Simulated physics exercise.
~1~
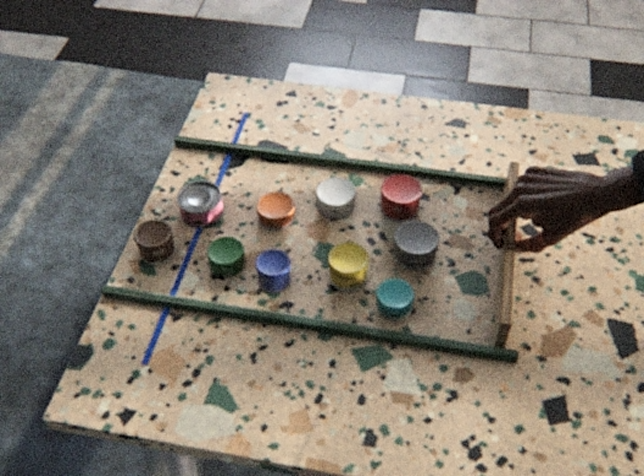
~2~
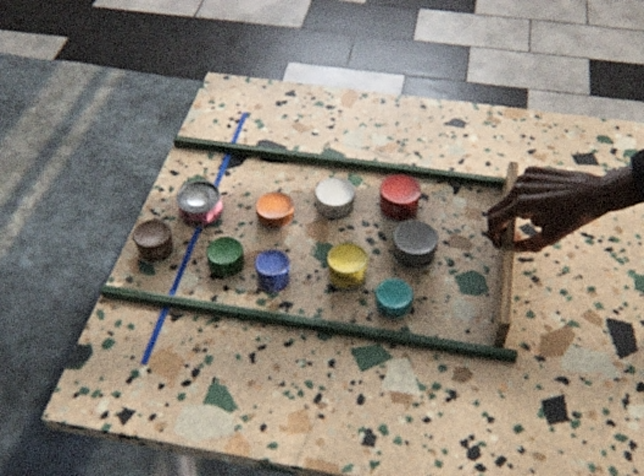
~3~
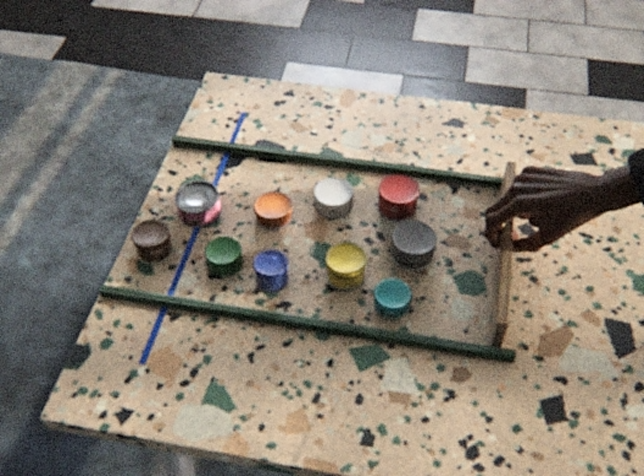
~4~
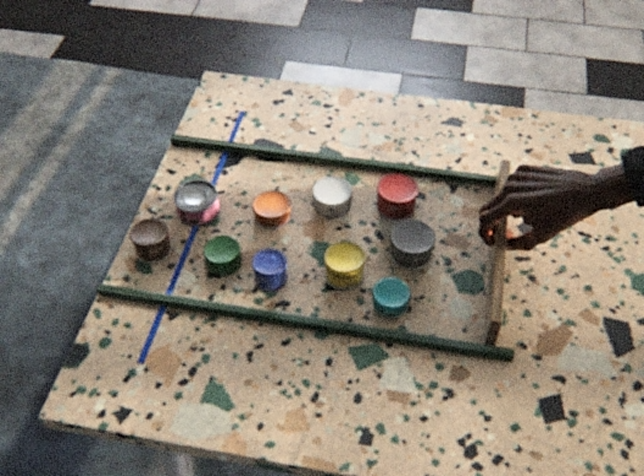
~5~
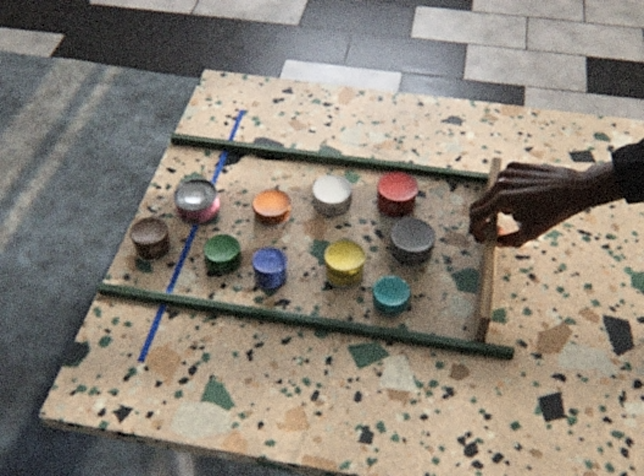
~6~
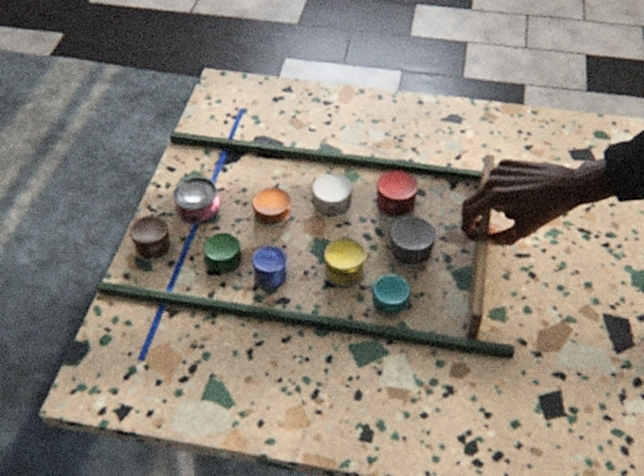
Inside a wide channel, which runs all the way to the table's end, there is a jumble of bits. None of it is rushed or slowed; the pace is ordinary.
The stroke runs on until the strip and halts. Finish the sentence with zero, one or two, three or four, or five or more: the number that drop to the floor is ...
The number that drop to the floor is one or two.
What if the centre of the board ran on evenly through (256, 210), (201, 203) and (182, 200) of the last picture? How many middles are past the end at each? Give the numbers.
0; 2; 5.
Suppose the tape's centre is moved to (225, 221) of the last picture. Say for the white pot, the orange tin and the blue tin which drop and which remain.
The white pot? It is safe. The orange tin? It is safe. The blue tin? It is safe.
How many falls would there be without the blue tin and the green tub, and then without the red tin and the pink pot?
The counts: 1 and 1.
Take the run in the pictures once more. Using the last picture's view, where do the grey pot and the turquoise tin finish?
The grey pot stops around (178, 204); the turquoise tin around (156, 270).
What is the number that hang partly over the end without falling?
It totals 3.
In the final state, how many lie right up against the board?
It's touching 4 at the end.
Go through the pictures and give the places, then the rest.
The first frame shows brown tin (155, 242); pink pot (201, 204); green tub (227, 257); board (507, 249); tape (203, 221).
The second frame shows pink pot (200, 204); orange tin (275, 211).
The third frame shows green tub (224, 257); board (504, 249).
The fourth frame shows brown tin (151, 241); grey pot (412, 245).
The fifth frame shows pink pot (197, 201); yellow pot (345, 264).
The sixth frame shows brown tin (151, 238); pink pot (197, 200); green tub (223, 253); board (482, 242); tape (199, 217).
Soon after, none off yet; brown tin at rest near (151, 238); pink pot at rest near (197, 200); green tub at rest near (223, 253).
Then, none off yet; brown tin moved a little near (134, 235); pink pot moved about its own width near (155, 192); green tub moved well along near (171, 233).
At rest, the number that fall off is one or two; fallen, pink pot and brown tin.
